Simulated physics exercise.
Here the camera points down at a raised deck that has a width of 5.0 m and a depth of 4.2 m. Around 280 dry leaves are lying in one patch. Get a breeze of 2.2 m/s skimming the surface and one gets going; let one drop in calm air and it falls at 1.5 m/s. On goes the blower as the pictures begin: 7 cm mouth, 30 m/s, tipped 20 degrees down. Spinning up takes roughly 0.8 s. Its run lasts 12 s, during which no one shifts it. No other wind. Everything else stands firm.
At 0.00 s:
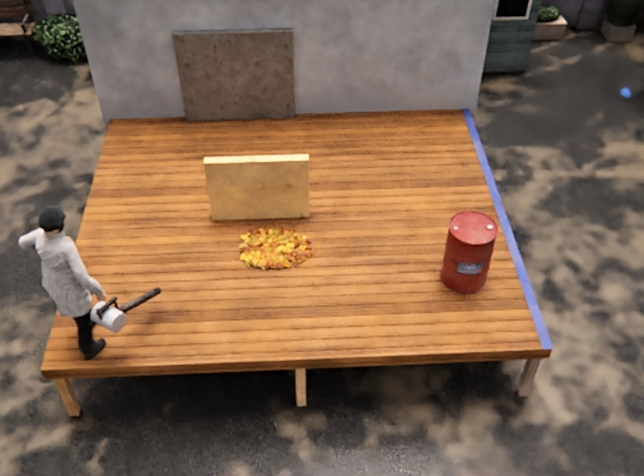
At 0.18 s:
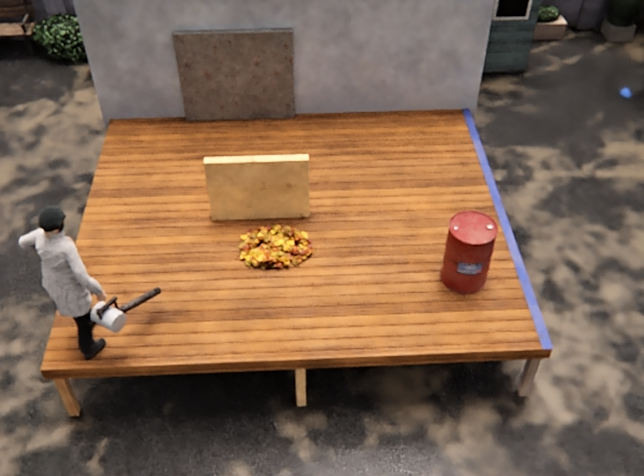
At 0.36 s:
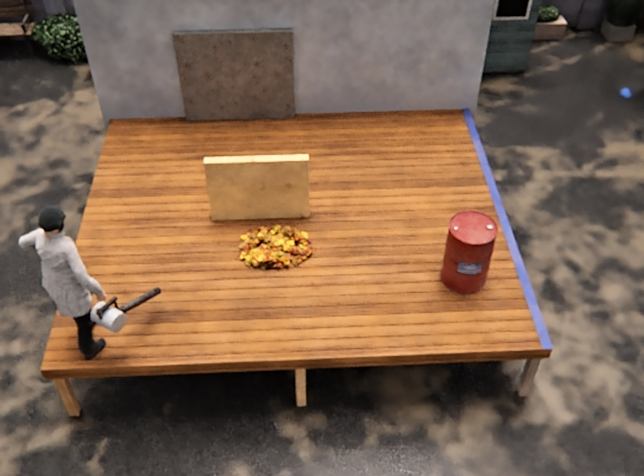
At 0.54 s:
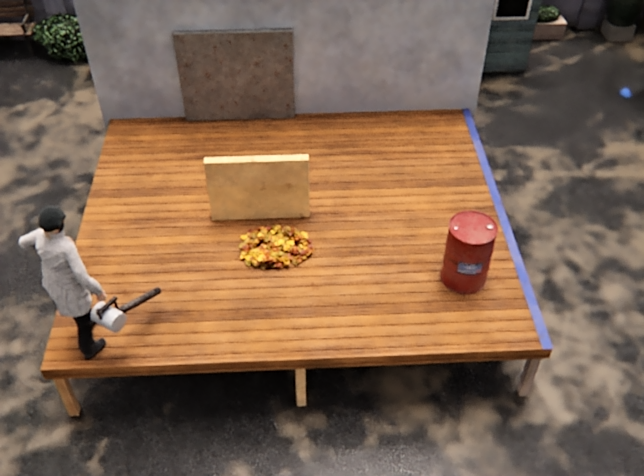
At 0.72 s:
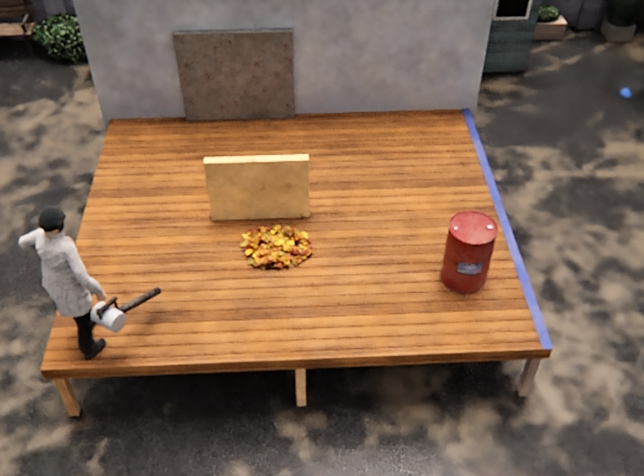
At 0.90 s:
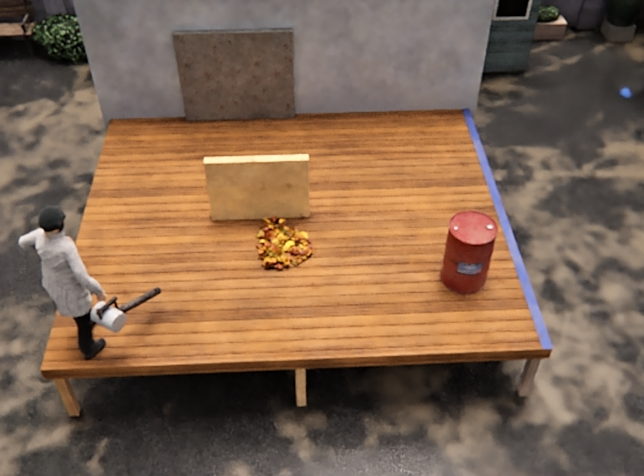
Dry leaves lying still on a wooden deck, then some at the patch's left side shifting slightly right beside a motionless figure's blower.
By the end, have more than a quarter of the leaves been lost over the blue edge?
No.
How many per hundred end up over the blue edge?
About 5 %.
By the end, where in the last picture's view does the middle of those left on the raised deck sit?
Look near pixel (394, 202) of the last view.
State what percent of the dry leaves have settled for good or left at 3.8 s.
I would put it at around 10 %.
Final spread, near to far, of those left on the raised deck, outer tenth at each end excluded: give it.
Spread: Approx. 0.8 m.
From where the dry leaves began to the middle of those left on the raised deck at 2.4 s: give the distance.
The centre ends up some 1.0 m from the start.
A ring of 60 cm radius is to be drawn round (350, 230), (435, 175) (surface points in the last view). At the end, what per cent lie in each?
First spot about 40 %, second about 30 %.
After 2.4 s the count stands so, 0 % are over the blue edge; the middle of those still in play is near (351, 215).
After 3.8 s the count stands so, 0 % are over the blue edge; the middle of those still in play is near (372, 209).
After 6.6 s the count stands so, 2 % are over the blue edge; the middle of those still in play is near (381, 208).
After 12.0 s, at the end, 5 % are over the blue edge; the middle of those still in play is near (394, 202).
